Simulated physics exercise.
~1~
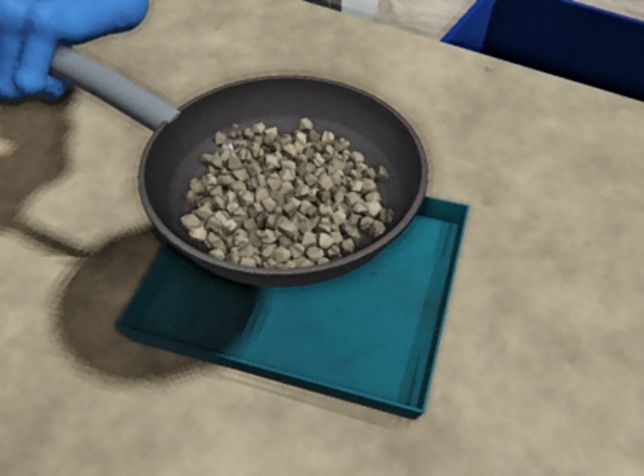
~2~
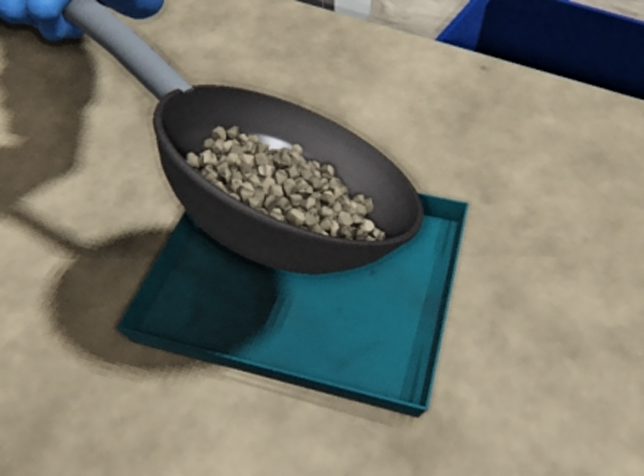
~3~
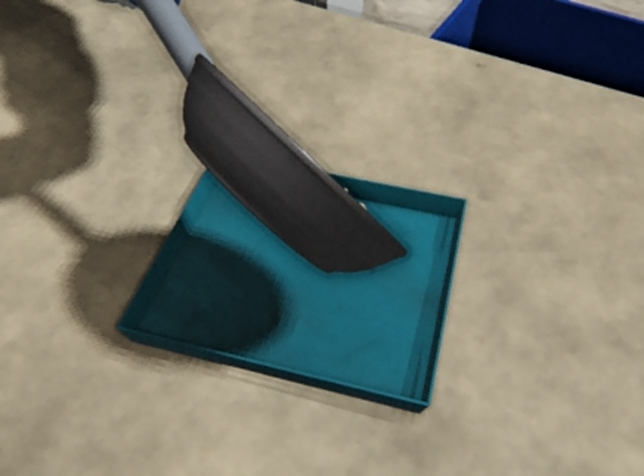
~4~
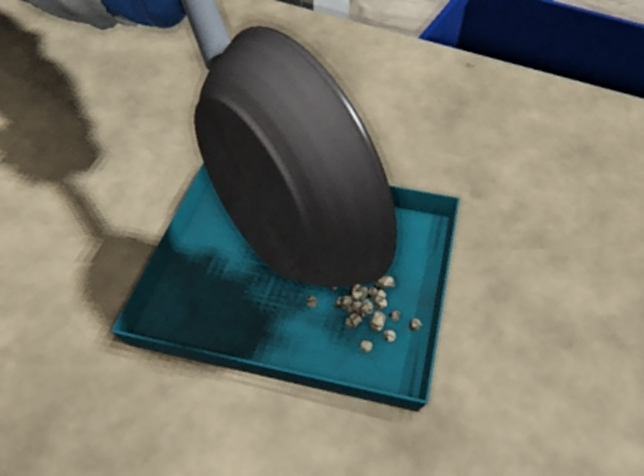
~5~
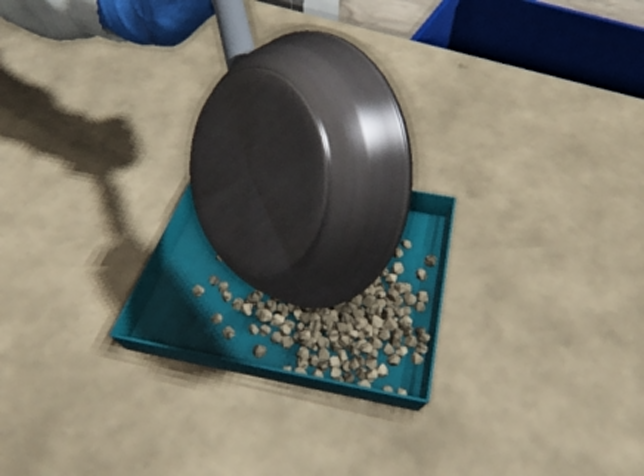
On a mottled beige surface, a blue-gloved hand held a dark, long-handled pan of grit over a teal tray and tipped it steadily until the pieces tumbled out, ending with them scattered across the tray, thickest toward the near right.
